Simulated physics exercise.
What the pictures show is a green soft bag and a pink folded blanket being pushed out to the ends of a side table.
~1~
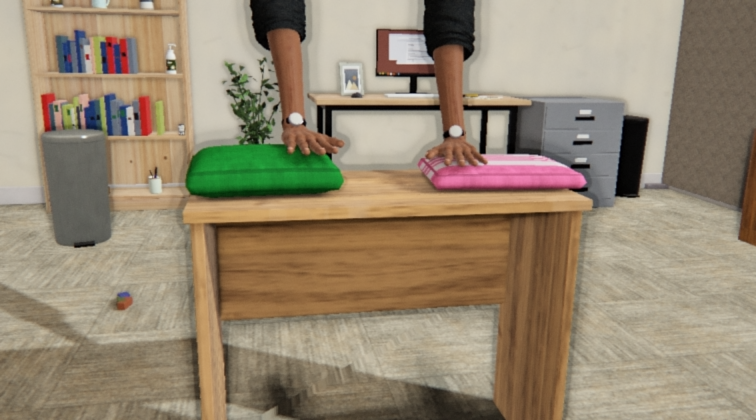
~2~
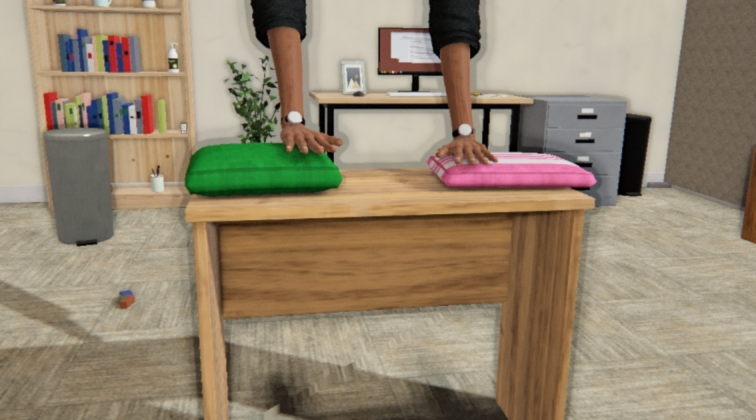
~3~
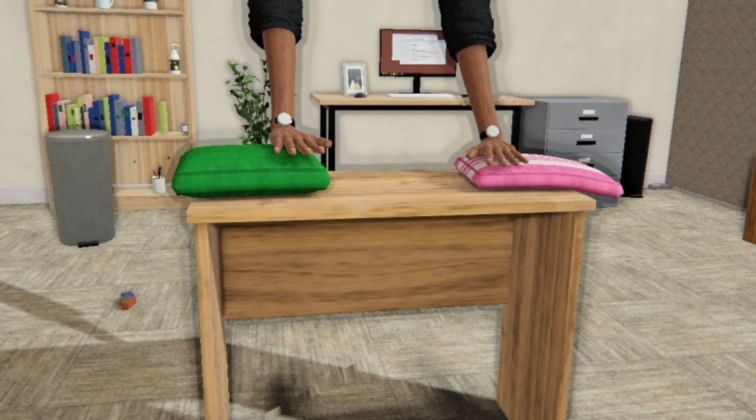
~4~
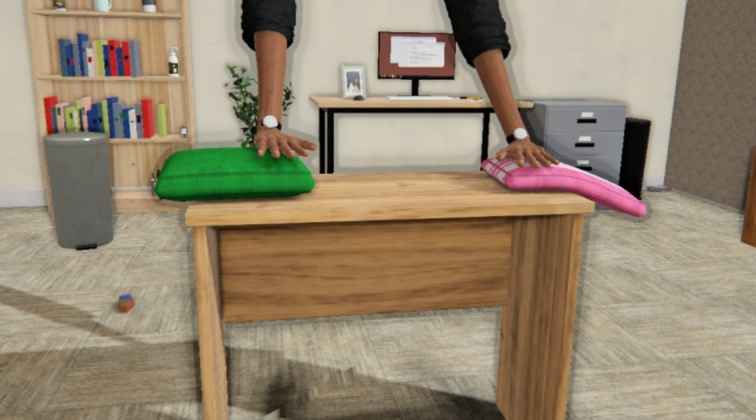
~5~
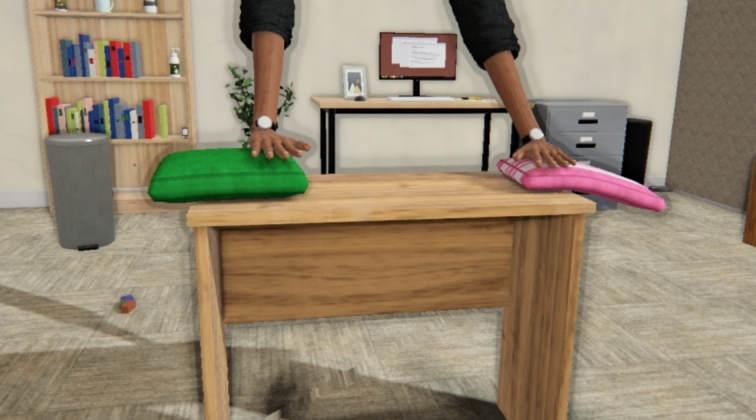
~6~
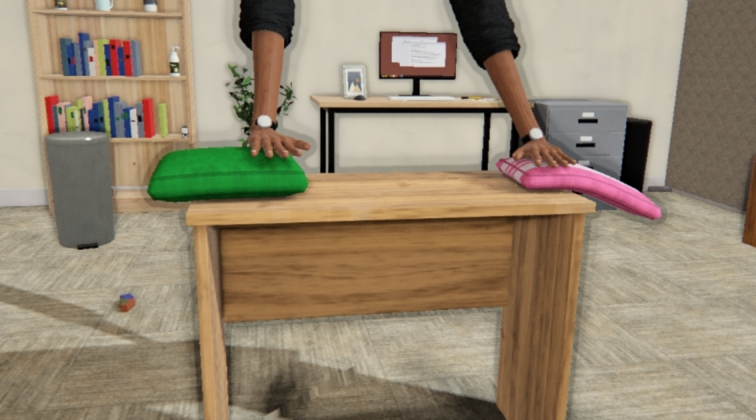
In the video, two hands resting on a green cushion-like item and a pink one slide them apart across a wooden table, the green one left and the pink one right, until both overhang the ends, the pink one farther.
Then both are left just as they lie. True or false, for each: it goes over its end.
One by one, the green soft bag false, it stays; the pink folded blanket true, it falls.
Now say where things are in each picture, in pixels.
The first picture shows soft bag tip (191, 180); folded blanket tip (571, 177).
The second picture shows soft bag tip (190, 179); folded blanket tip (580, 176).
The third picture shows soft bag tip (178, 180); folded blanket tip (607, 186).
The fourth picture shows soft bag tip (161, 184); folded blanket tip (629, 206).
The fifth picture shows soft bag tip (155, 186); folded blanket tip (648, 201).
The sixth picture shows soft bag tip (154, 185), about a third past the edge; folded blanket tip (644, 209), well over half past the edge.
Then, 0.42 s after the last picture, soft bag lying still; folded blanket falling near (582, 291).
Then, 0.70 s after the last picture, soft bag lying still; folded blanket on the floor.
At rest, soft bag lying still; folded blanket on the floor. The green soft bag holds its place and the pink folded blanket slumps off the end.
